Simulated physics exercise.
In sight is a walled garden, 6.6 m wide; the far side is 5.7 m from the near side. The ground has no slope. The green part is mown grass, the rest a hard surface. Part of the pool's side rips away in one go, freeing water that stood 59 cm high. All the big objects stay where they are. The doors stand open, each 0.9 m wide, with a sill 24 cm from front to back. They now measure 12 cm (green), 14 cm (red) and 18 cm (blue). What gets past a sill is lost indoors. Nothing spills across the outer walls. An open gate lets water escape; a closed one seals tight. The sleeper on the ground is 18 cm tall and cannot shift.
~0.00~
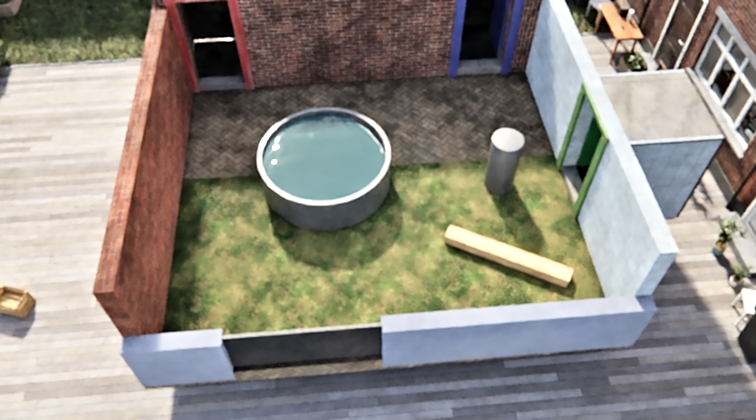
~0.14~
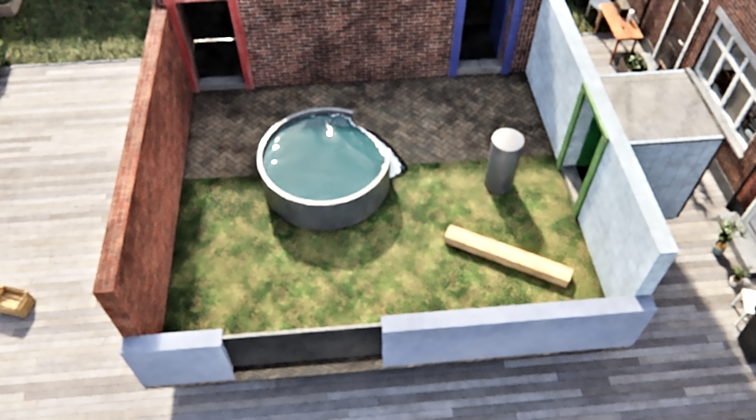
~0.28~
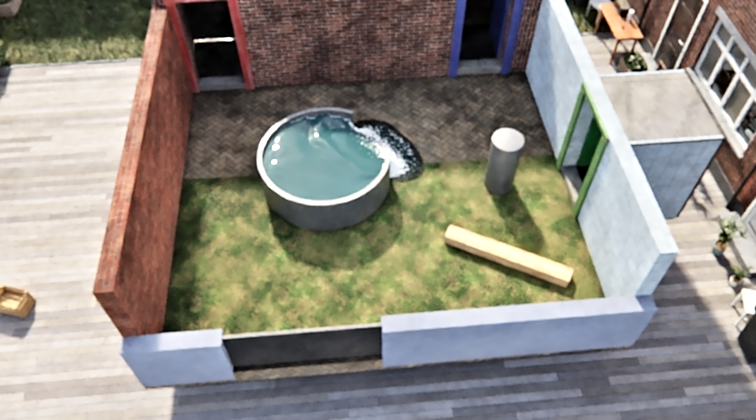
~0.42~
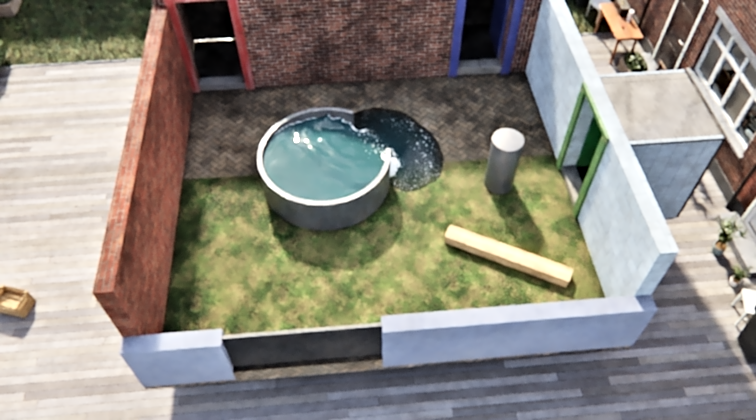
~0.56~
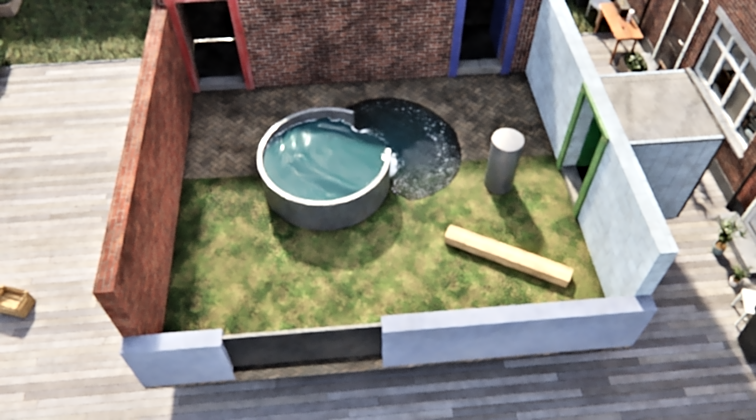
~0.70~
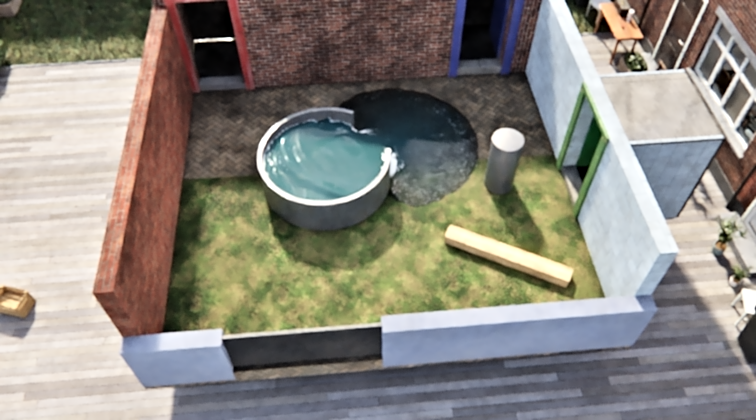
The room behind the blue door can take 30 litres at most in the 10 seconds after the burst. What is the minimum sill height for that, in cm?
Some 16 cm above the ground.
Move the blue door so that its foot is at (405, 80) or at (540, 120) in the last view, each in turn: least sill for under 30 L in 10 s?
About 14.0 and 17 cm.
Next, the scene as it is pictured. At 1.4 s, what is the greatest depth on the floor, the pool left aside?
Up to some 30 cm.
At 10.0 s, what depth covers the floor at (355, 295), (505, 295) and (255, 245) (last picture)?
About 3, 4 and 0 cm.
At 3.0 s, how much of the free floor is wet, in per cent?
Near 35 per cent is wet.
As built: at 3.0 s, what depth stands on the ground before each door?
Depths in cm: Green 7, red 0, blue 23.
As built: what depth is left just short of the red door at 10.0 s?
Roughly 6.0 cm deep.
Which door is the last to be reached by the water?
Last comes the red one.
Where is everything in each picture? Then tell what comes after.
The pool at (324, 156) is whole and still, 59 cm deep; the blue door at (485, 33) is dry, in the first picture.
The gap is at (375, 147), the front 0.3 m out at (399, 162); the back of the pool holds 59 cm, in the second picture.
The front is at (391, 129), 0.7 m from the gap at (375, 148); 0.9 m2 of floor is wet, 59 cm left at the back, in the third picture.
Water pours out at (375, 149) and has run 1.1 m, to (432, 140); about 7 cm deep outside, 59 cm at the back, in the fourth picture.
The gap is at (375, 148), the front 1.5 m out at (438, 119); the back of the pool holds 59 cm, in the fifth picture.
The front is at (455, 113), 1.9 m from the gap at (375, 148); 4.4 m2 of floor is wet, 54 cm left at the back; the blue door at (485, 33), 3.0 m from the gap, is still 1.2 m from the nearest water, in the sixth picture.
After 1.4 s water covers 25 % of the floor, deepest (30 cm) near (377, 151); 17 cm at the blue door, 0 litres in over its 18 cm sill.
After 3.0 s water covers 35 % of the floor, deepest (28 cm) near (504, 76); 23 cm at the blue door, 8 litres in over its 18 cm sill.
After 10.0 s water covers 85 % of the floor, deepest (10 cm) near (528, 258); 9 cm at the blue door, 21 litres in over its 18 cm sill.
At the blue door as built, the water arrived by 1.2 s and peaked near 24 cm at 3.2 s.
With a sill of 14 cm, 48 litres would have come in within the 10 s; with 19 cm, 17 litres. So under 30 litres takes about 16 cm.
